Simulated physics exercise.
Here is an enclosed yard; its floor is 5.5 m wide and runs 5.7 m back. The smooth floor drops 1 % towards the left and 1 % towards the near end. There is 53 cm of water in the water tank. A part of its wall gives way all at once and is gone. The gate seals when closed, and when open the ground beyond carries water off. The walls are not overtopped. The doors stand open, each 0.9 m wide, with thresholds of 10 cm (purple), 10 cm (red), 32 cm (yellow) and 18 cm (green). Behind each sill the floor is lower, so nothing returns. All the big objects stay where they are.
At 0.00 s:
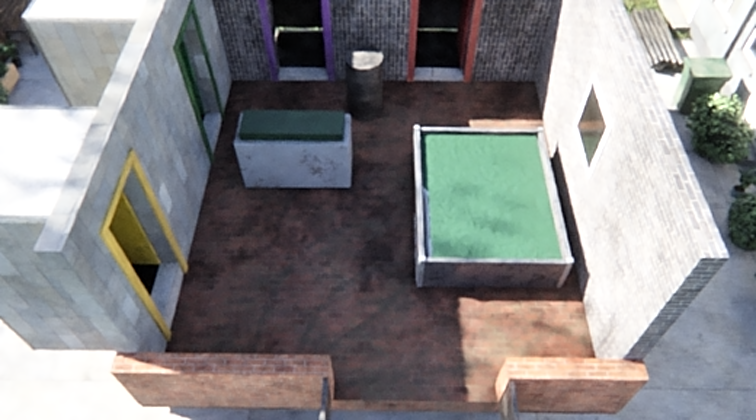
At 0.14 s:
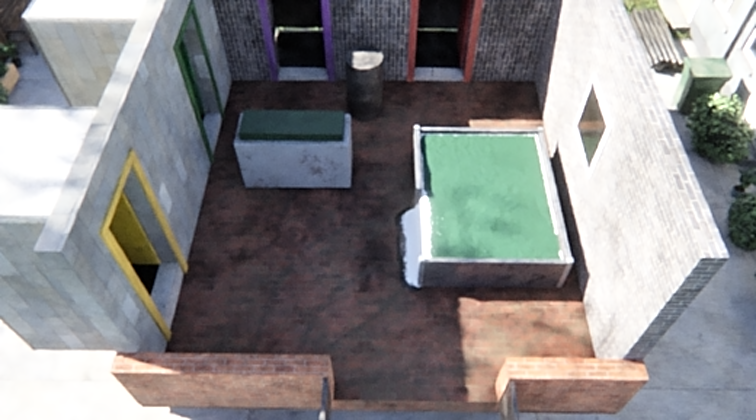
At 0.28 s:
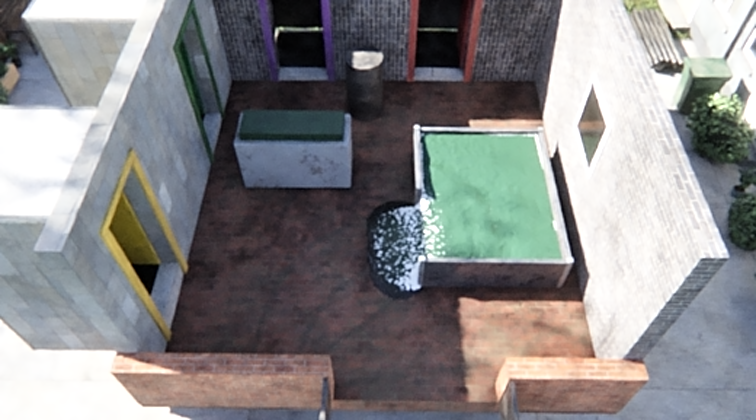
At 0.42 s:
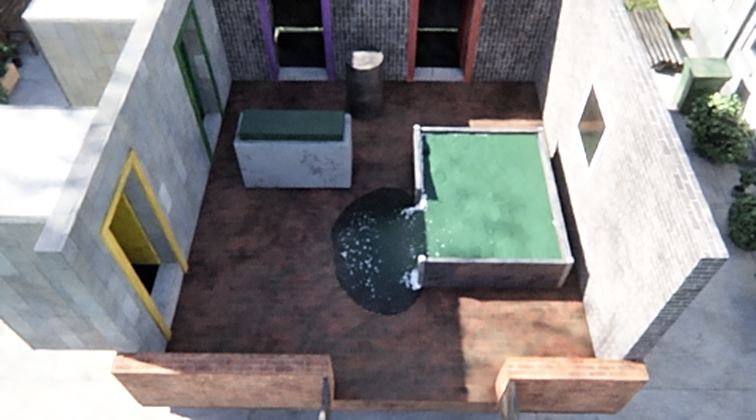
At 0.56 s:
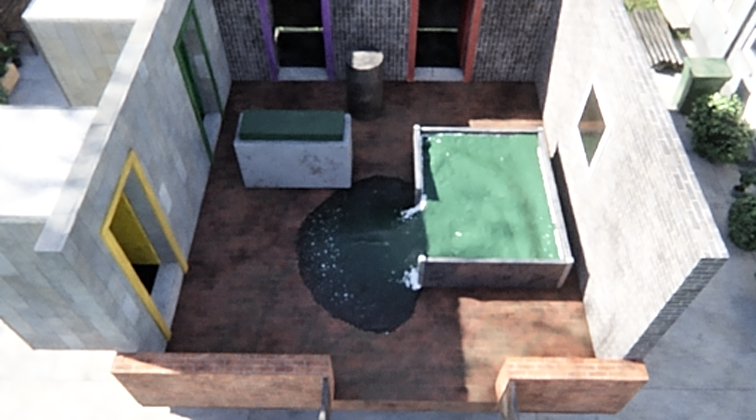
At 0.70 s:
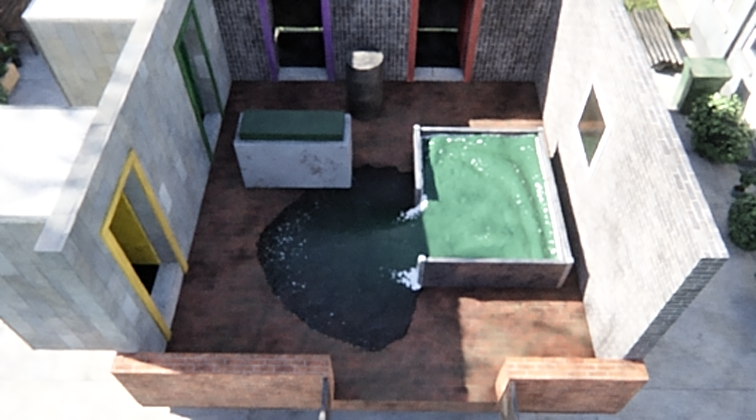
In a walled yard with a dark reddish floor, part of the left side of a tank of green water gave way, and water gushed out foaming, then spread leftward in a widening dark pool.
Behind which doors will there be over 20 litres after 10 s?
Within that time: At the purple door it stays under the limit; at the red door it stays under the limit; at the yellow door it stays under the limit; at the green door it stays under the limit.
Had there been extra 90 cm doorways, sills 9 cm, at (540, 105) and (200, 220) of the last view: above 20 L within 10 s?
In that order: Under, past it.
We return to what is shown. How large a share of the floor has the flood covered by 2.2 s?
Some 40 per cent of it.
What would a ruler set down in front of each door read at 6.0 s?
Depths in cm: Purple 9, red 2, yellow 16, green 7.
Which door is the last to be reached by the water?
Last comes the red one.
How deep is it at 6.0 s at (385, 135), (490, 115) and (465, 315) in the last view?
Roughly 1, 0 and 1 cm, in turn.
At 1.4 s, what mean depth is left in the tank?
Some 37 cm.
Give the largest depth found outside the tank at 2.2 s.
Up to some 43 cm.
After 1.4 s water covers 35 % of the floor and is deepest (29 cm) near (403, 259); purple door not reached, red door not reached, yellow door 16 cm at the sill, 0 L in, green door not reached.
After 2.2 s water covers 40 % of the floor and is deepest (43 cm) near (166, 352); purple door not reached, red door not reached, yellow door 27 cm at the sill, 0 L in, green door 4 cm at the sill, 0 L in.
After 3.5 s water covers 50 % of the floor and is deepest (24 cm) near (219, 237); purple door 6 cm at the sill, 0 L in, red door not reached, yellow door 23 cm at the sill, 0 L in, green door 7 cm at the sill, 0 L in.
After 6.0 s water covers 70 % of the floor and is deepest (18 cm) near (166, 352); purple door 9 cm at the sill, 0 L in, red door 2 cm at the sill, 0 L in, yellow door 16 cm at the sill, 0 L in, green door 7 cm at the sill, 0 L in.
After 10.0 s water covers 95 % of the floor and is deepest (14 cm) near (159, 379); purple door 7 cm at the sill, 0 L in, red door 3 cm at the sill, 0 L in, yellow door 11 cm at the sill, 0 L in, green door 8 cm at the sill, 0 L in.
